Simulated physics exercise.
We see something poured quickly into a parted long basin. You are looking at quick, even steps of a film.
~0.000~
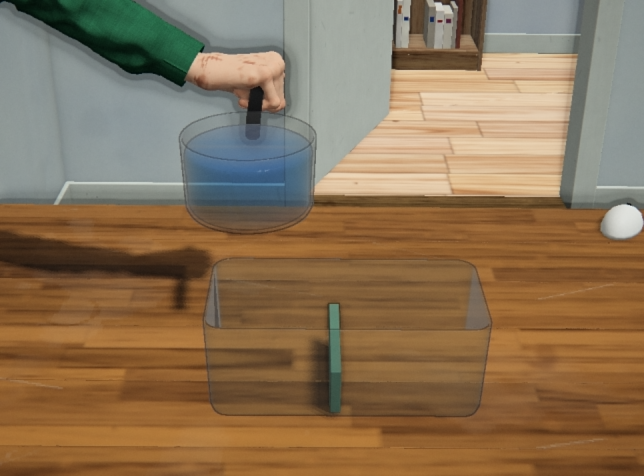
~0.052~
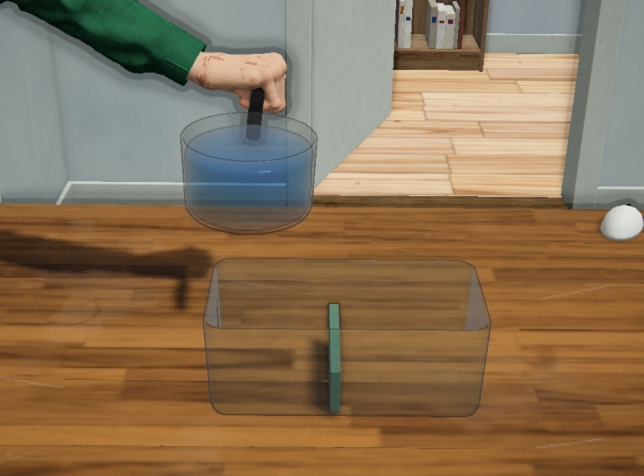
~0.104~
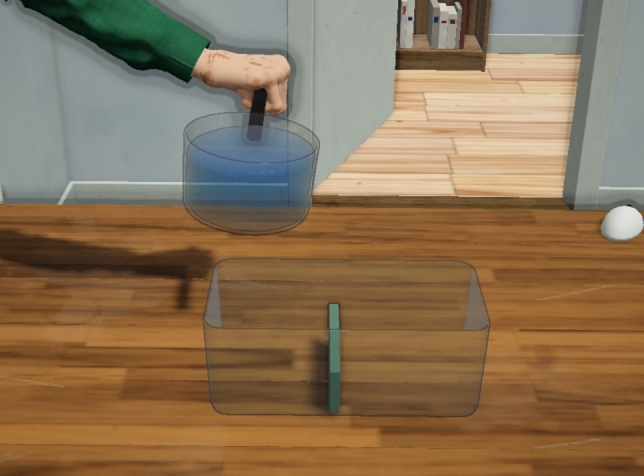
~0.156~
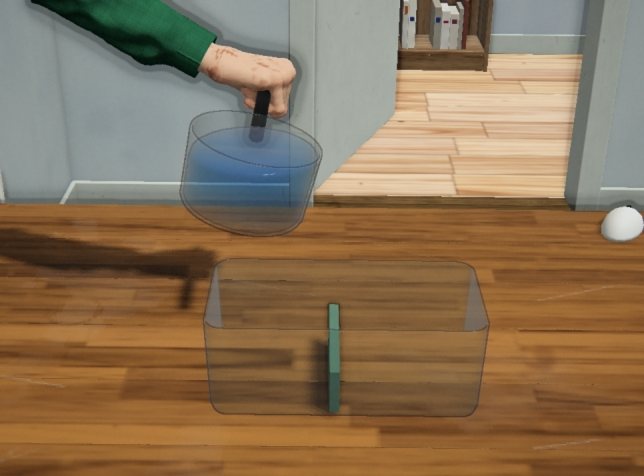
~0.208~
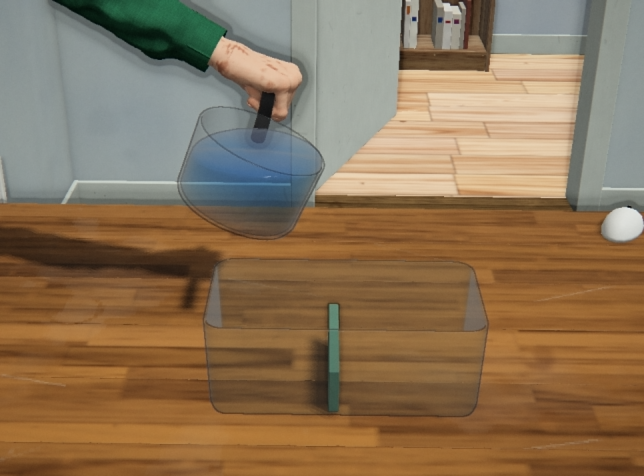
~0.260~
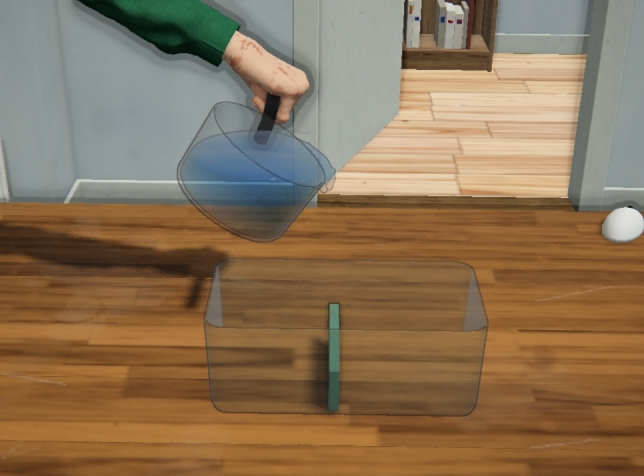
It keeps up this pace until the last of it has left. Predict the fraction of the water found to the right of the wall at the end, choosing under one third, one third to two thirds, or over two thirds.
Prediction: Over two thirds.
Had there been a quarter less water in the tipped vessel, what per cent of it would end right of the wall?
About 75 parts in a hundred, give or take.
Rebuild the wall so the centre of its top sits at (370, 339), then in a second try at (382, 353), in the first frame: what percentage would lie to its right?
Case 1: 40 %; case 2: 30 %.
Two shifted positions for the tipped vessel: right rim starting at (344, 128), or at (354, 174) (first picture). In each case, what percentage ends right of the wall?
90 and 95 per cent.
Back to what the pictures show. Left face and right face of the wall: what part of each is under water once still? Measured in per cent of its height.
About 20 per cent on the left and 60 per cent on the right.
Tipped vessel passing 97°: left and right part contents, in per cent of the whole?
Left: 0 %; right: 30 %.
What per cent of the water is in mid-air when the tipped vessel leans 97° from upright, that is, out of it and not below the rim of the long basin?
Roughly 40 per cent.
After 0.54 s the tilt is 97° and 31 per cent is still to pour, 0 is left of the wall and 30 right of it.
After 0.75 s the tilt is 110° and 5 per cent is still to pour, 11 is left of the wall and 77 right of it.
After 0.96 s the tilt is 110° and 0 per cent is still to pour, 19 is left of the wall and 79 right of it.
After 1.20 s the tilt is 110° and 0 per cent is still to pour, 19 is left of the wall and 80 right of it.
In the end 19 per cent lies left of the wall, 80 right of it and 1 outside.
